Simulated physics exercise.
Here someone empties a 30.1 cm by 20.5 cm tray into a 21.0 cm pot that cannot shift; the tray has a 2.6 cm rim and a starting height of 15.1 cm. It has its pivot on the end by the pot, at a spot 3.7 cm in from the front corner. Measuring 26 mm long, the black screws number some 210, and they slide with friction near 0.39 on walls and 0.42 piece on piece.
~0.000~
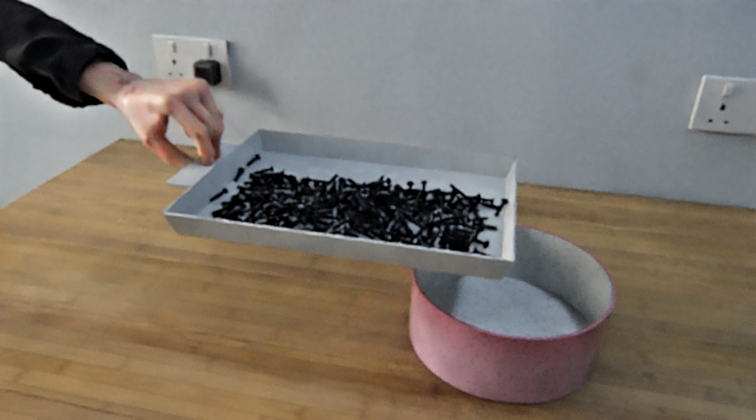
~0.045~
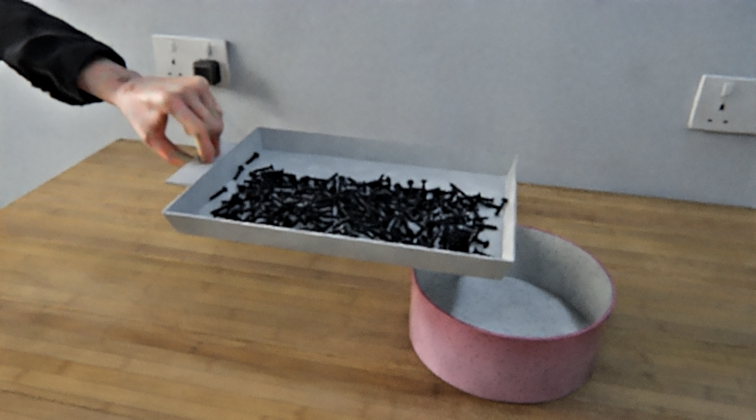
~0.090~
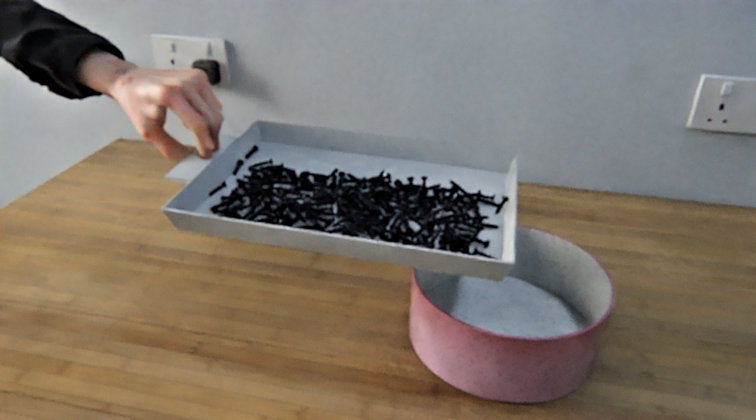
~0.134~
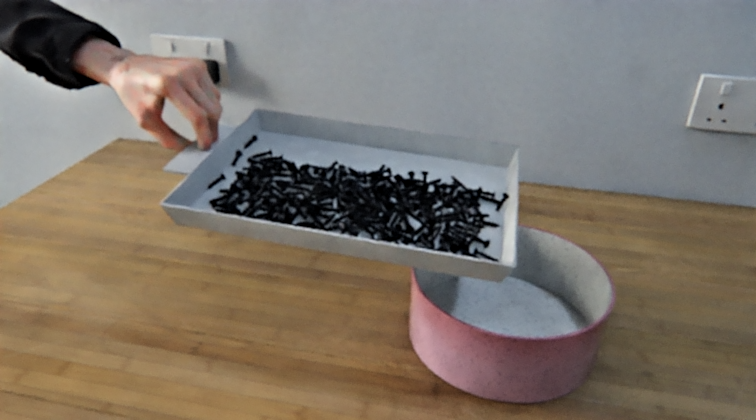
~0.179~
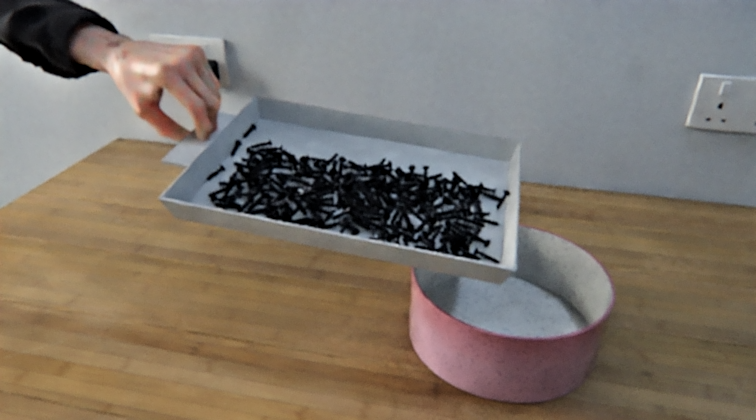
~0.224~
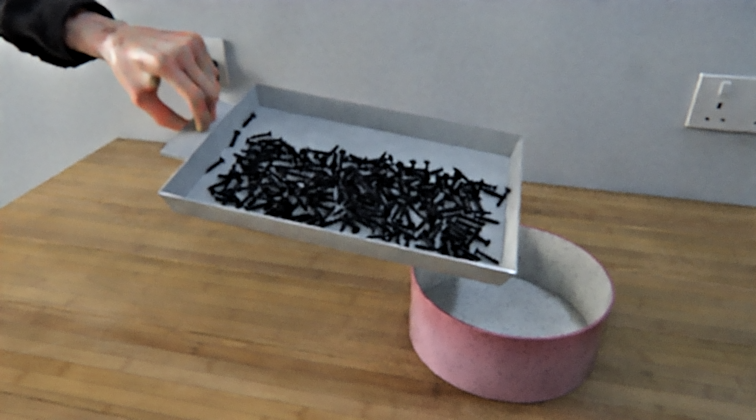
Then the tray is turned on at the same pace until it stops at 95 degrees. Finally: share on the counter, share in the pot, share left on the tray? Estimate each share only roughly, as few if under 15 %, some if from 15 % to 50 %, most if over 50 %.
Roughly: Counter most, pot few, tray few.
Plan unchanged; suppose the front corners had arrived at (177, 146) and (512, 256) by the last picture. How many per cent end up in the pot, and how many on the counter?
Pot 90 % / counter 10 %.
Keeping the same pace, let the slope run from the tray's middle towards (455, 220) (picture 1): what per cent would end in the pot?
That would be close to 80 per cent.
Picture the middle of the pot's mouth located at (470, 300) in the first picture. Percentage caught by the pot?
75 %.
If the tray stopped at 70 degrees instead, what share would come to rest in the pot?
That comes out at some 0 per cent.
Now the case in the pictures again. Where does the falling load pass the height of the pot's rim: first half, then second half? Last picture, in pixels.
Roughly (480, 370) to start, and after that (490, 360).
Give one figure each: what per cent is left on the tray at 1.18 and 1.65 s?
Earlier moment 80, later moment 0.
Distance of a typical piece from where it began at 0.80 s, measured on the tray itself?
By then it sits near 6 cm from where it began.
Then, at 0.80 s, tilt 51 degrees; the tray holds 100 %, the pot 0 %.
Then, at 1.18 s, tilt 77 degrees; the tray holds 80 %, the pot 0 %.
Then, at 1.65 s, tilt 95 degrees; the tray holds 0 %, the pot 0 %.
At rest (2.4 s), counter 100 %, pot 0 %, tray 0 %.
